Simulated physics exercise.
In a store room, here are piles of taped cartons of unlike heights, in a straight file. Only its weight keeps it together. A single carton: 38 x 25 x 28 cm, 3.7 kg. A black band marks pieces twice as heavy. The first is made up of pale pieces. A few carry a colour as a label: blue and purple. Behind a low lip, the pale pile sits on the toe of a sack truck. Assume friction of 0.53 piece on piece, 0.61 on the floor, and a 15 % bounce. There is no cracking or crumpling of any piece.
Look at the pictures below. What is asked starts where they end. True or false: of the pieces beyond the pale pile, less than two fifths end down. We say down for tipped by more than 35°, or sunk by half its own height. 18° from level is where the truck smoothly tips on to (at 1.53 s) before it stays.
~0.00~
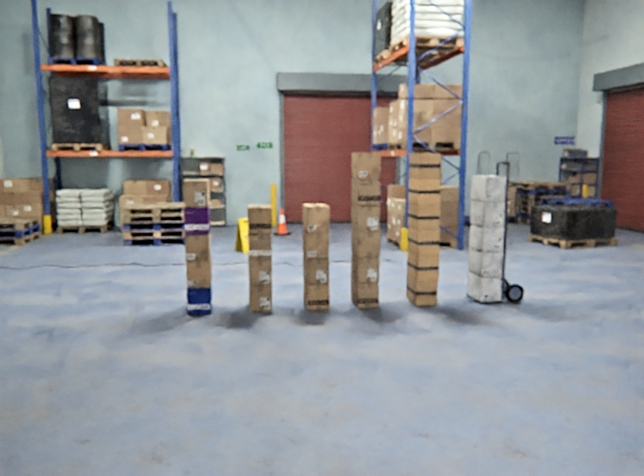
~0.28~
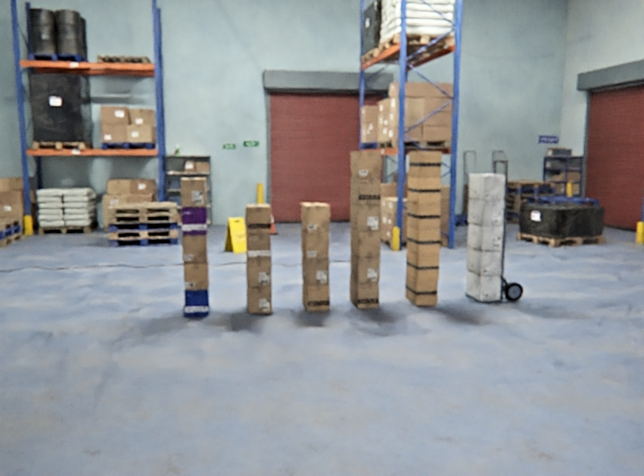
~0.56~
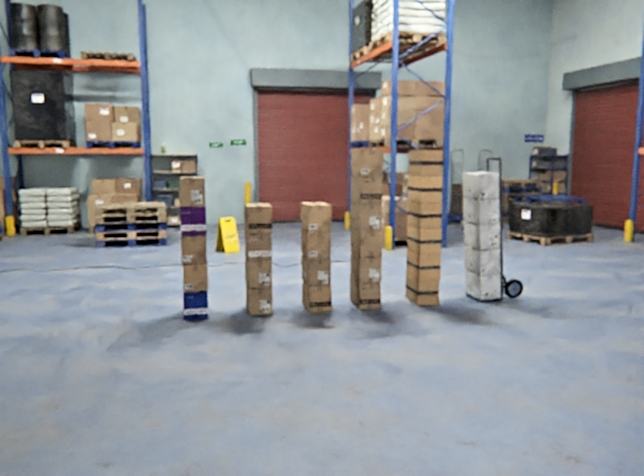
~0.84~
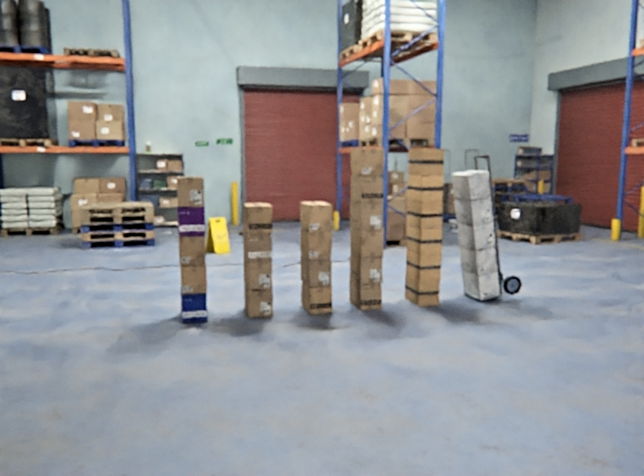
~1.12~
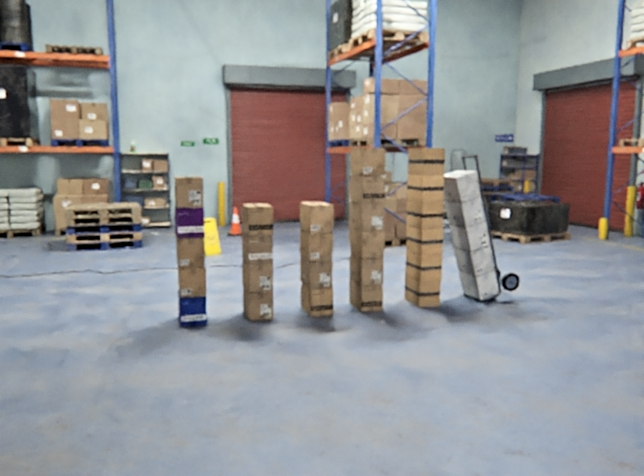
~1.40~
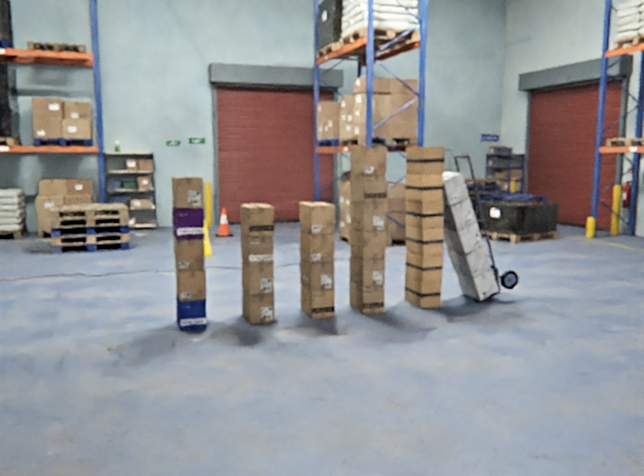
True.
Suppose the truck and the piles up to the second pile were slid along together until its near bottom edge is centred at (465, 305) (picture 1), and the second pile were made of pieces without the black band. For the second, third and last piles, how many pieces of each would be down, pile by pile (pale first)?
Pile by pile that makes second 5, third 6, last 5.
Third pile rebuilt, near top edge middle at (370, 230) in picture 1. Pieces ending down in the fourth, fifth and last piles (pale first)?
You'd get fourth 0, fifth 0 and last 0.
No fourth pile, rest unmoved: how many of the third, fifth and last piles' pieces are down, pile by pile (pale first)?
Down count - third 0, fifth 0, last 0.
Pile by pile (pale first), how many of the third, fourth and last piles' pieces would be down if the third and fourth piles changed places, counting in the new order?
Pile by pile, you'd see third at 0, fourth at 0 and last at 0 down.
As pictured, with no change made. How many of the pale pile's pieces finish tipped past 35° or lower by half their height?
Exactly 0 pale pieces do.
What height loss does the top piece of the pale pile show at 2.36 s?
0 cm.
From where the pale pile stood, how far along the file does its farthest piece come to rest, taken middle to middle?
Roughly 50 cm.
After 2.36 s, 0 of the pale pile down; none of the 25 other cartons down, 3 disturbed.
After 3.42 s, 0 of the pale pile down; none of the 25 other cartons down.
In the end (4.8 s), 0 of the pale pile down; none of the 25 other cartons down; blue carton unmoved; purple carton unmoved. That is 0 per cent. From the last view, middles, blue carton near (191, 310), purple carton near (188, 222).
